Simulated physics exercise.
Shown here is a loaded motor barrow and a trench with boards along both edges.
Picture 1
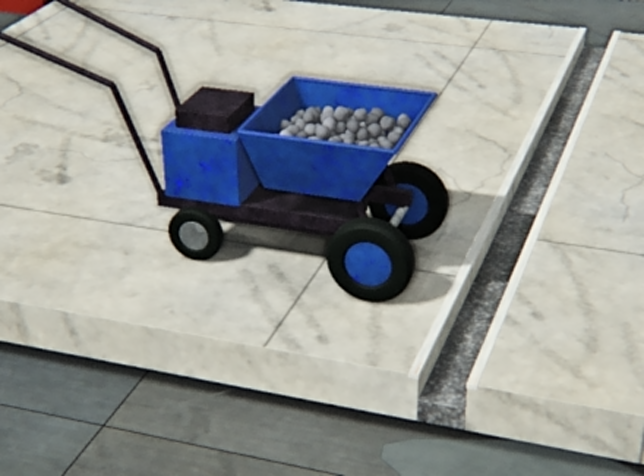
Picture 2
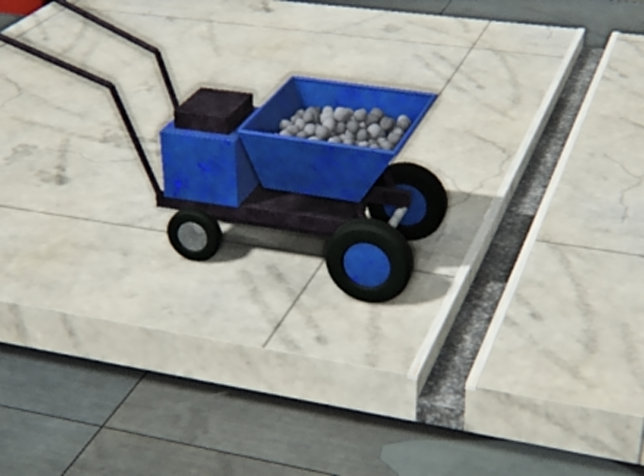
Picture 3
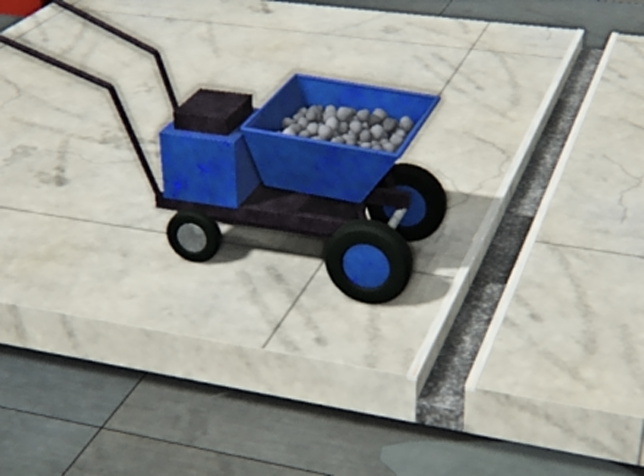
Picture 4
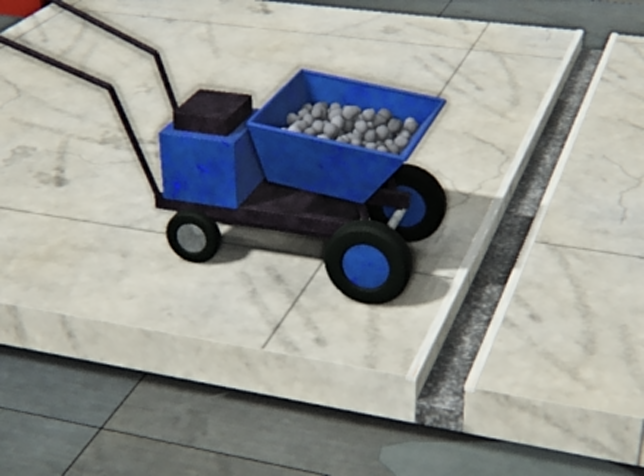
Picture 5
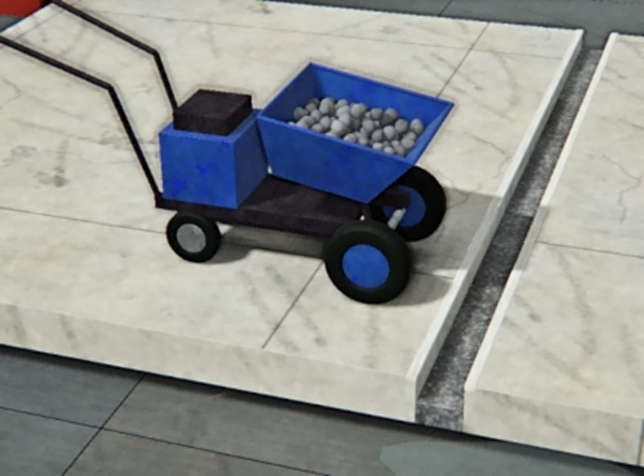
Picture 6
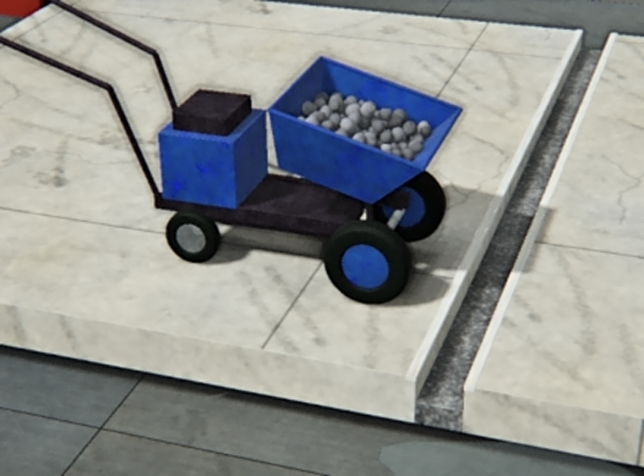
Blue motor barrow loaded with round grey cobbles standing near a narrow trench, its skip slowly tilting forward to the right.
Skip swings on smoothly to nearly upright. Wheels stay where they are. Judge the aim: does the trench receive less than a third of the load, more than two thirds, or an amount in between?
It receives less than a third.
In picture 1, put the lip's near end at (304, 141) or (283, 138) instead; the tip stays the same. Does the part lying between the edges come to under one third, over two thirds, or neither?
In the first case the middle third, in the second case between a third and two thirds.
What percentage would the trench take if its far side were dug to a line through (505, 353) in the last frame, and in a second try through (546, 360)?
First case 30 %, second case 80 %.
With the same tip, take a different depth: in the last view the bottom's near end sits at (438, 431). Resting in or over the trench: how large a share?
I'd put it at some 10 in a hundred.
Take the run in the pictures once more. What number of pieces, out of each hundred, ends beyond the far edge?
Around 90 %.
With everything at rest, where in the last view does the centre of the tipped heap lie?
Close to (560, 288) in the last view.
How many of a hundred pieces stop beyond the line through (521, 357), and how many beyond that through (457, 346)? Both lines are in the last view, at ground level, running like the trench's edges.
In turn 60 and 90 in a hundred.
Just after the last frame, skip tipped steeply; every one in the skip.
A moment on, skip tipped right over; the larger part in the skip; roughly a quarter beyond it; just a few falling.
Further on, skip tipped right over; about a tenth in the skip; just a few in or heaped over the trench; the larger part beyond it.
When it is over, skip tipped right over; just a few in the skip; about a tenth in or heaped over the trench; the larger part beyond it.
